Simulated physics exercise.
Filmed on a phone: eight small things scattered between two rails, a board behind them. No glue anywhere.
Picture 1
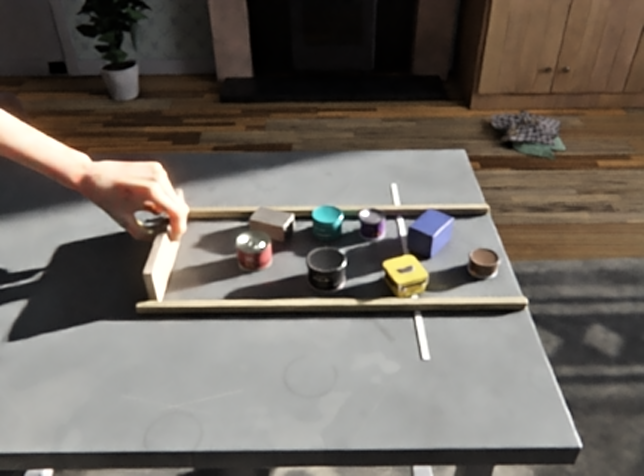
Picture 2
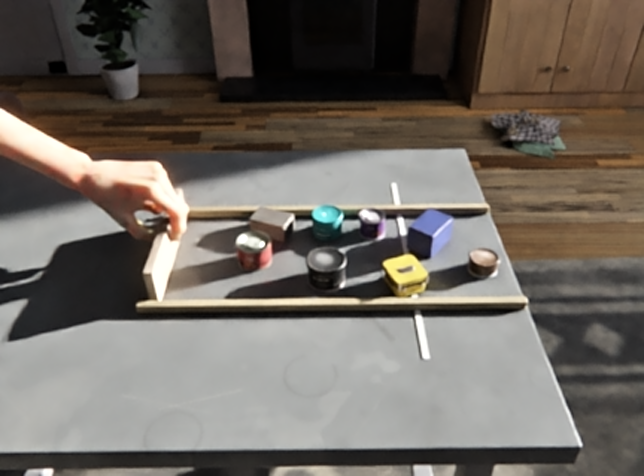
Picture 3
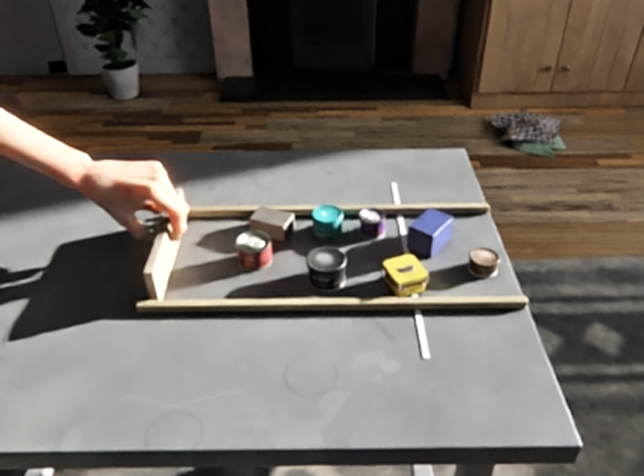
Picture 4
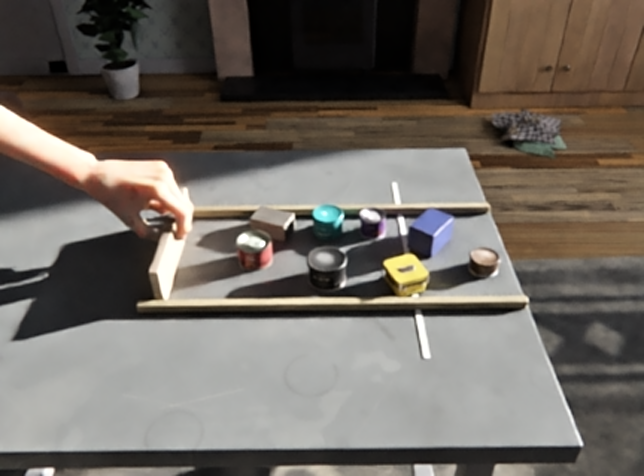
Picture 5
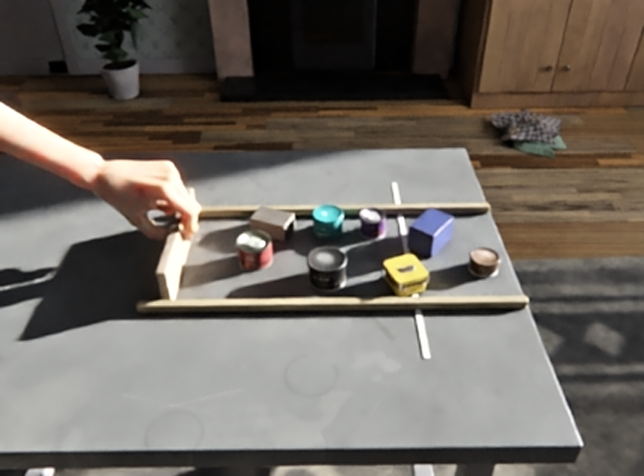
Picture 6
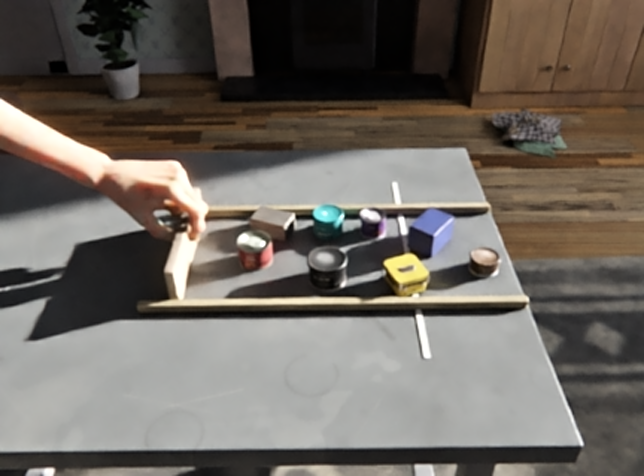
A hand slides a wooden board slightly right between two rails toward scattered small objects.
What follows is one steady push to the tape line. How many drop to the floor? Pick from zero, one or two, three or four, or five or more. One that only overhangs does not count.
The number that fall off is zero.
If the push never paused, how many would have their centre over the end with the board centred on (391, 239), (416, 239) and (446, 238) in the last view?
Past the end: 0, 0 and 1.
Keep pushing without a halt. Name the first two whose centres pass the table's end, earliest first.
They are the purple pot, the turquoise tub.
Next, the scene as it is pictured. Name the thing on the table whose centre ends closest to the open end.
It is the purple pot.
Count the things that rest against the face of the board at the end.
3 of them.
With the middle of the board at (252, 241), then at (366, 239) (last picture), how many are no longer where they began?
First 2, then 7.
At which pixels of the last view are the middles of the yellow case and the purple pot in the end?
The yellow case at (468, 280), the purple pot at (482, 214).
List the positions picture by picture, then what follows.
The first picture shows brown pot (483, 263); blue block (430, 233); yellow case (404, 278); board (167, 243); tape (407, 256).
The second picture shows blue block (430, 233); turquoise tub (327, 223).
The third picture shows yellow case (405, 277); black pot (326, 269).
The fourth picture shows brown pot (484, 262); board (172, 242).
The fifth picture shows blue block (430, 232); grey block (273, 224).
The sixth picture shows brown pot (484, 262); blue block (431, 232); yellow case (405, 276); board (186, 242); tape (408, 254).
Early on, none off yet; brown pot at rest near (484, 262); blue block at rest near (431, 232); yellow case at rest near (405, 276).
A while later, none off yet; brown pot at rest near (484, 262); blue block at rest near (440, 234); yellow case travelled a little near (426, 278).
Finally, the number that fall off is zero.
